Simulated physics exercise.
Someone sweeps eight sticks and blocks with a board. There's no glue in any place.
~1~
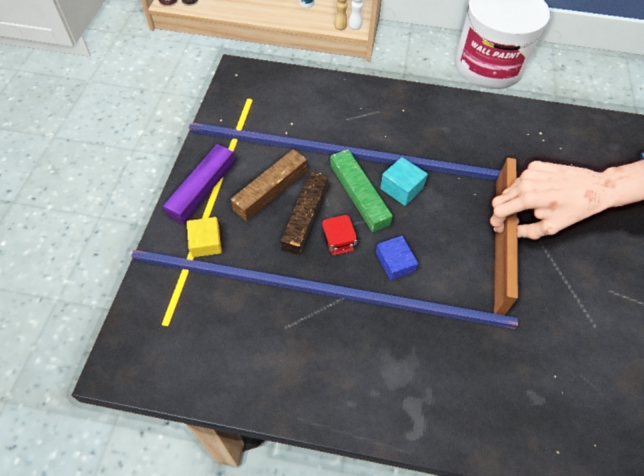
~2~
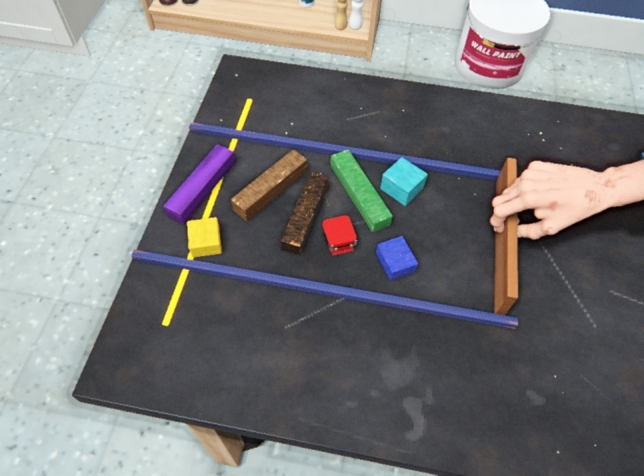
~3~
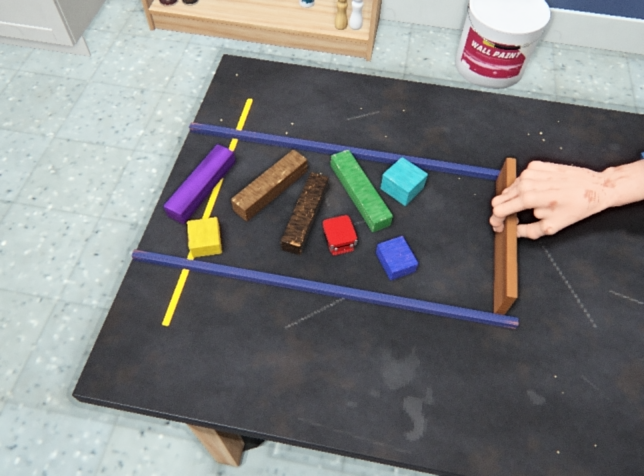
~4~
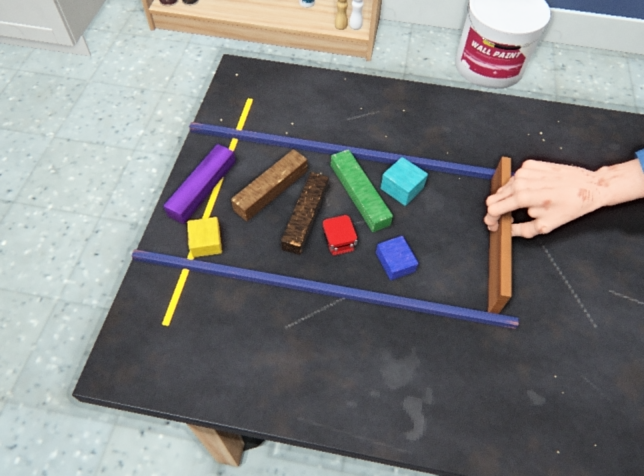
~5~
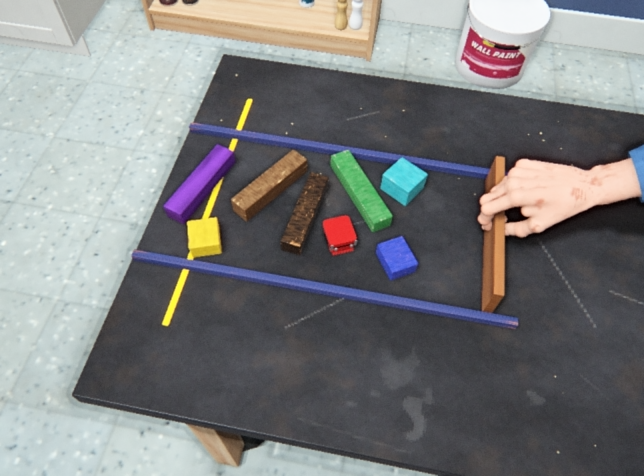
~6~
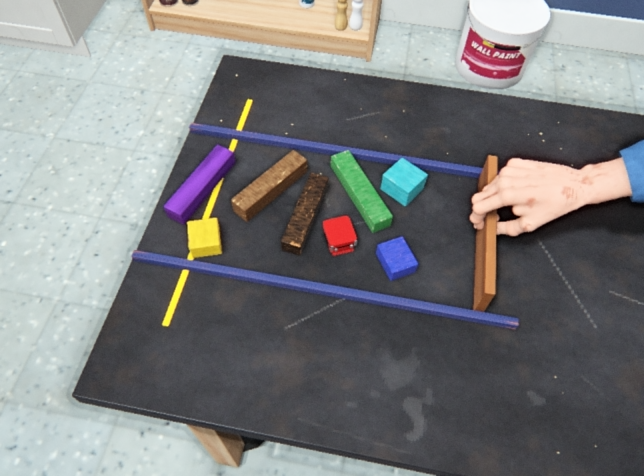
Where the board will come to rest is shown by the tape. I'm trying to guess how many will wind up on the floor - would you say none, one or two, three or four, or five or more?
Watch it: A handful - three or four - go plunging down.
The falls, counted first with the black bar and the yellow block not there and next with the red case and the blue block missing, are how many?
Result: 2 in the first case, with 2 in the second.
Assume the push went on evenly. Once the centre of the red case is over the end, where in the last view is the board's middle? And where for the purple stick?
About (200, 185), and about (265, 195) for the other.
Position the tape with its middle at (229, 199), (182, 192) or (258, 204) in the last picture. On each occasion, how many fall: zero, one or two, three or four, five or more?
Tape by tape, the falls would be 3 or 4, then at least five, then either one or two.
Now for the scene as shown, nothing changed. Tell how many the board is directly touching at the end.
Counting them up gives 3.
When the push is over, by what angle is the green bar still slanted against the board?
About 35° out of line.
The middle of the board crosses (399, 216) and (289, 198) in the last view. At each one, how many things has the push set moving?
Moved so far: 3, then 8.
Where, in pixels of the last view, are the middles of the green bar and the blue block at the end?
Final spots - green bar (185, 174), blue block (186, 226).
Soon after, none off yet; purple stick at rest near (201, 184); yellow block at rest near (205, 238); brown bar at rest near (271, 185).
Then, none off yet; purple stick moving near (192, 182); yellow block moved a little near (194, 235); brown bar moved about its own width near (217, 183).
At rest, the number that fall off is three or four; fallen, black bar, brown bar, yellow block and purple stick.
